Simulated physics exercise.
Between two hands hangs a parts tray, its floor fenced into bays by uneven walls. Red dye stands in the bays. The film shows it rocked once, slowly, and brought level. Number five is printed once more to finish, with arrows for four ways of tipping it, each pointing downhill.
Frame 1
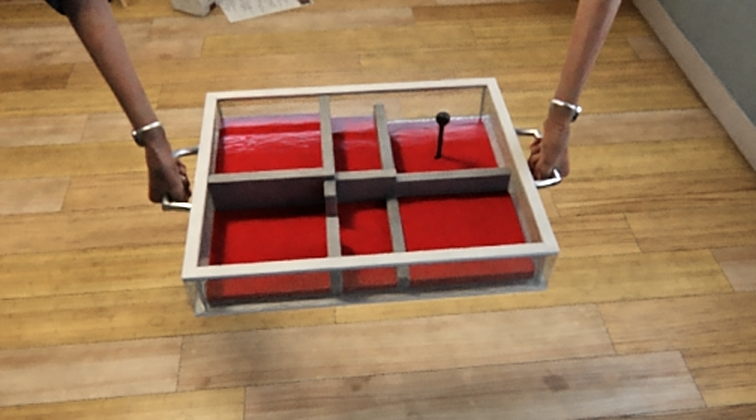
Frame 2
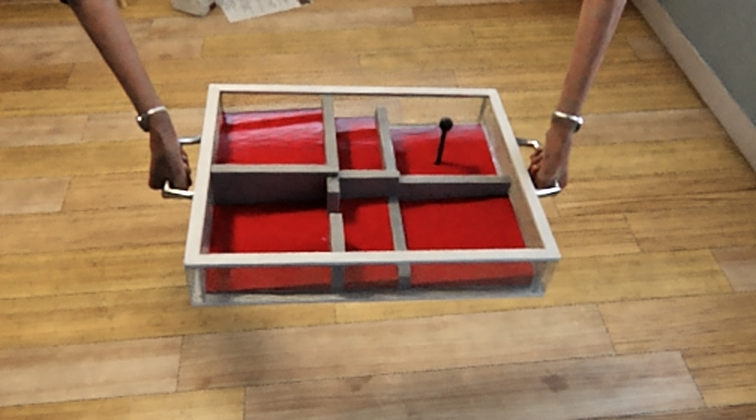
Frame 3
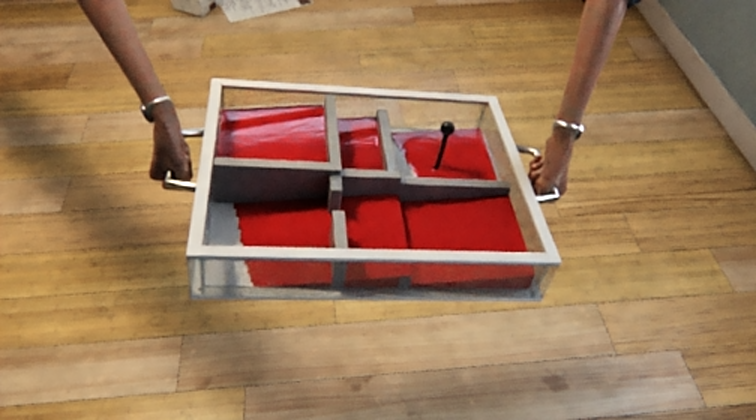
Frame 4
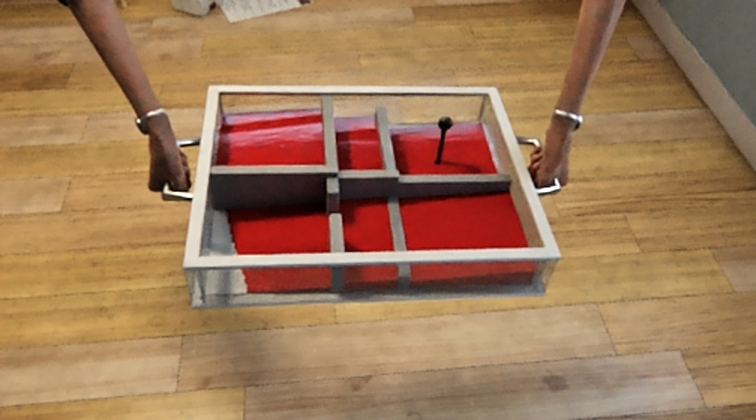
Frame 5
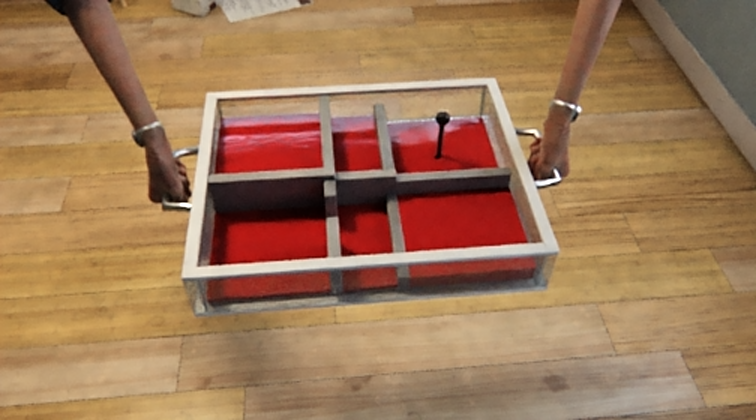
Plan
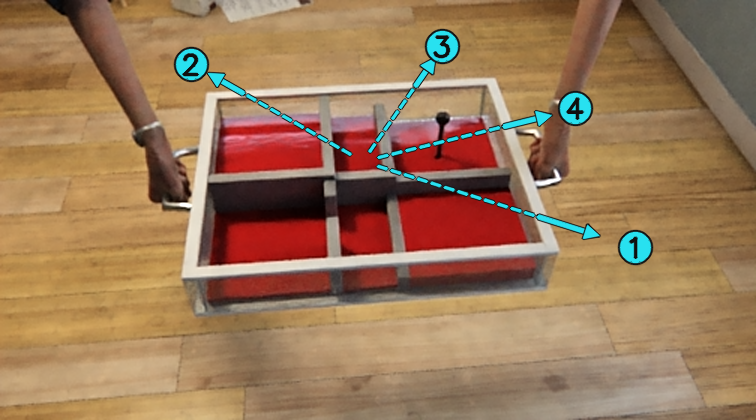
Above a wooden floor, two hands tilting a divided tray of red liquid down to the right, then bringing it level.
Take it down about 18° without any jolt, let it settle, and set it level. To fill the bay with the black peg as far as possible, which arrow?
Choose 3.
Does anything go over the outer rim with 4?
No, all stays in.
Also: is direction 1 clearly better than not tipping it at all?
No, hardly at all.
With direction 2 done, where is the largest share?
The back left bay.
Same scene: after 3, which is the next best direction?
It is 4.
On the marked copy, 1 ends at (594, 234); 2 ends at (212, 75); 3 ends at (431, 62); 4 ends at (546, 116).
For direction 1, about 9 % of the liquid ends in the peg's bay; nothing spills.
For direction 2, about 9 % of the liquid ends in the peg's bay; nothing spills.
For direction 3, about 23 % of the liquid ends in the peg's bay; nothing spills.
For direction 4, about 16 % of the liquid ends in the peg's bay; nothing spills.
